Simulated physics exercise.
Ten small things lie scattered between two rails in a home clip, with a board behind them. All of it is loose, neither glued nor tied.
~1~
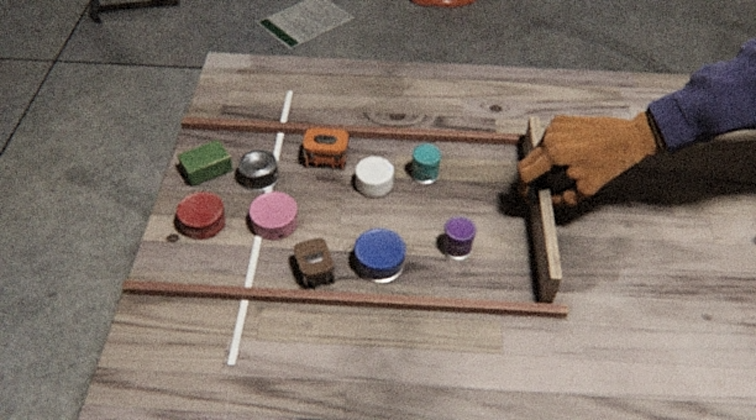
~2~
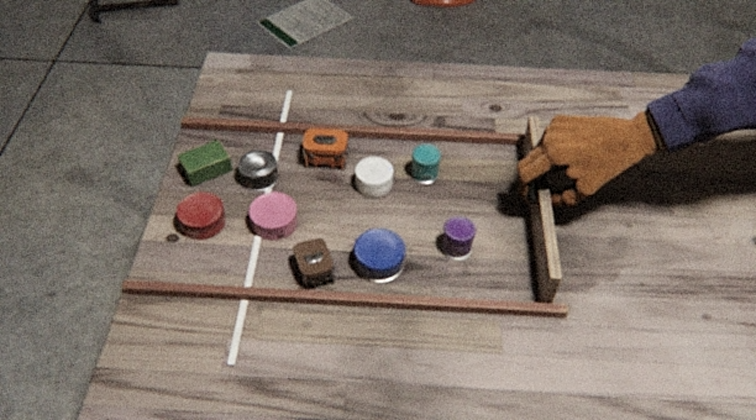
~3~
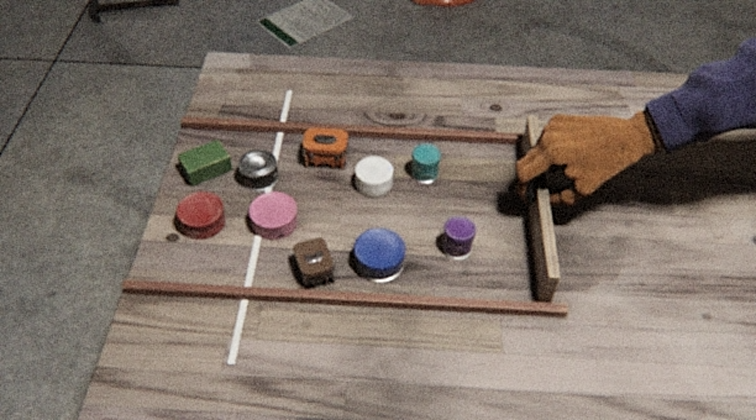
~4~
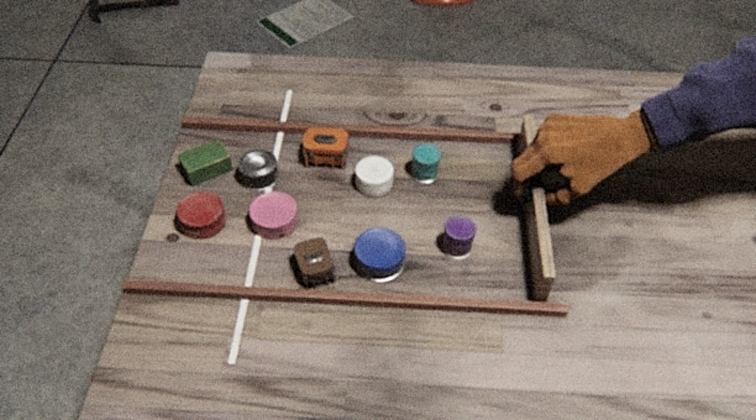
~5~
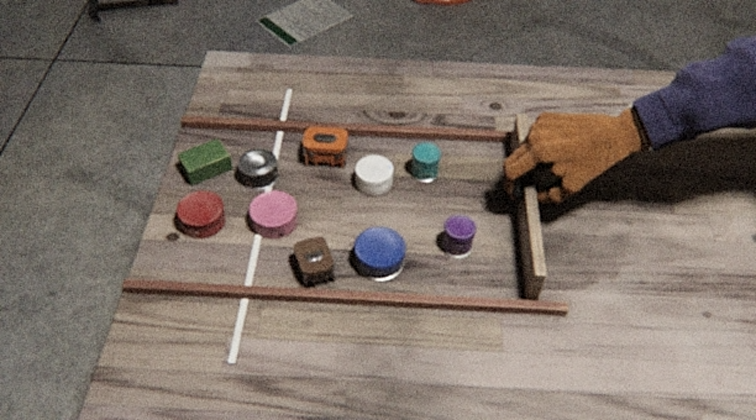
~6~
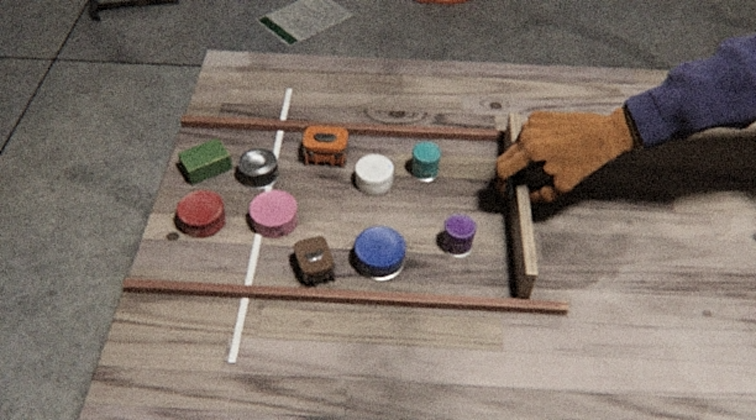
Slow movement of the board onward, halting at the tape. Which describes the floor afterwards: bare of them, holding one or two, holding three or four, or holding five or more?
The push will send none off the table.
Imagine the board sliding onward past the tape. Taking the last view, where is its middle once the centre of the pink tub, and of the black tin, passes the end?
About (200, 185), and about (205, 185) for the other.
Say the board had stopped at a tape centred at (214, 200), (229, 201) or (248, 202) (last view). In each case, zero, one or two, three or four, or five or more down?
Taking them in turn, just one or two; just one or two; none.
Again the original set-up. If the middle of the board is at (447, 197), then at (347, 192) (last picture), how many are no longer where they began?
1 by the first point, 6 by the second.
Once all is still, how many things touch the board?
Contact count: 4.
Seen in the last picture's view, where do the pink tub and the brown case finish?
One ends up near (217, 206) and the other near (185, 261).
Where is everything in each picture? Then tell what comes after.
In the first frame, green block (205, 163); red tub (202, 216); black tin (259, 170); board (540, 204); tape (266, 205).
In the second frame, red tub (201, 216); blue pot (380, 255).
In the third frame, black tin (259, 170); pink tub (274, 216).
In the fourth frame, green block (205, 162); orange case (326, 148).
In the fifth frame, red tub (202, 214); purple tin (459, 236).
In the sixth frame, green block (205, 161); red tub (202, 214); black tin (259, 169); board (518, 200); tape (265, 203).
Soon after, none off yet; green block at rest near (205, 161); red tub at rest near (202, 214); black tin at rest near (259, 169).
At rest, the number that fall off is zero.
